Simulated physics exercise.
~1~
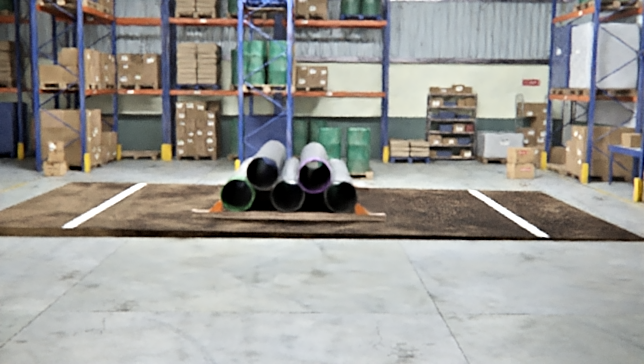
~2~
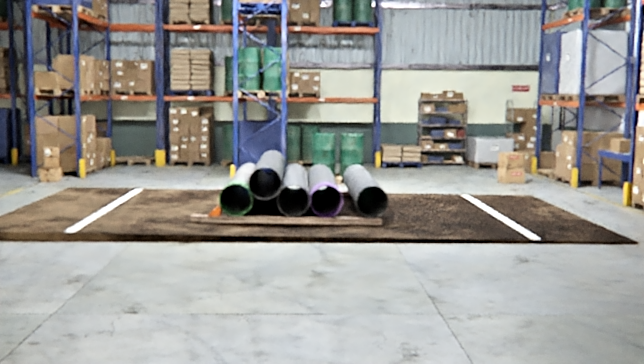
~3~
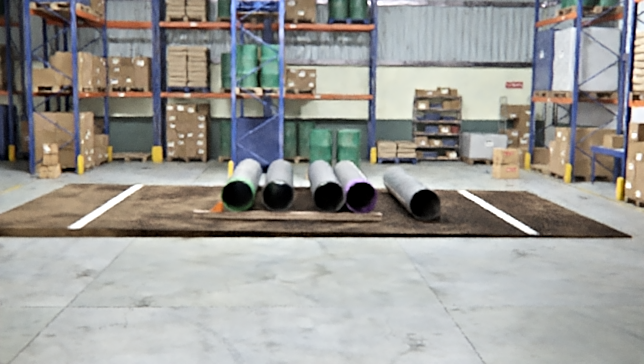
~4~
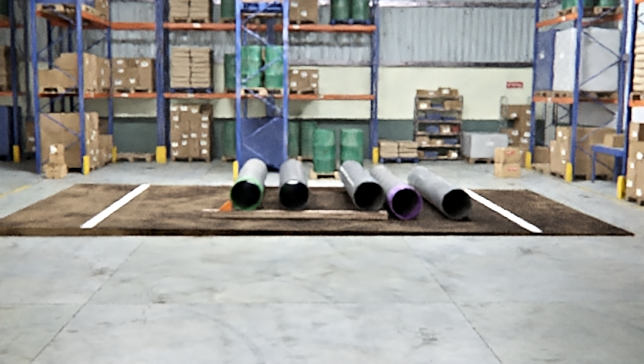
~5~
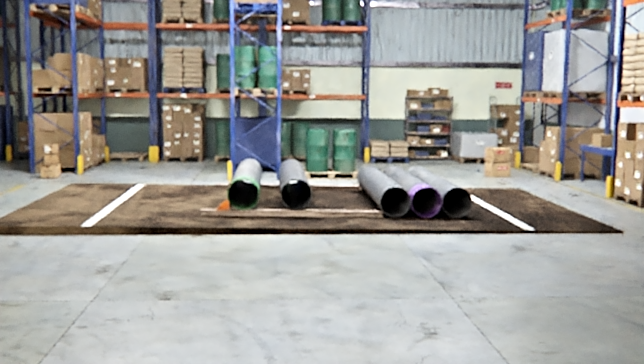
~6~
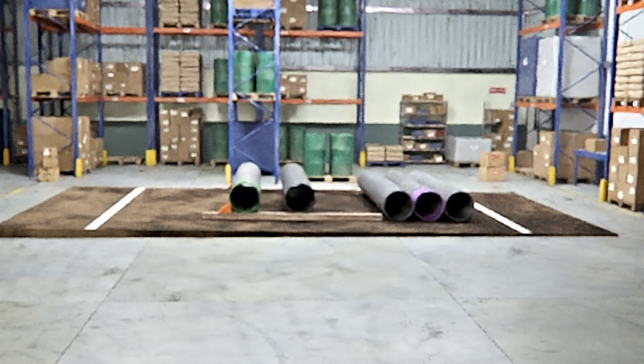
Stacked pipes collapse and roll right, three stopping before the white line, two staying left.
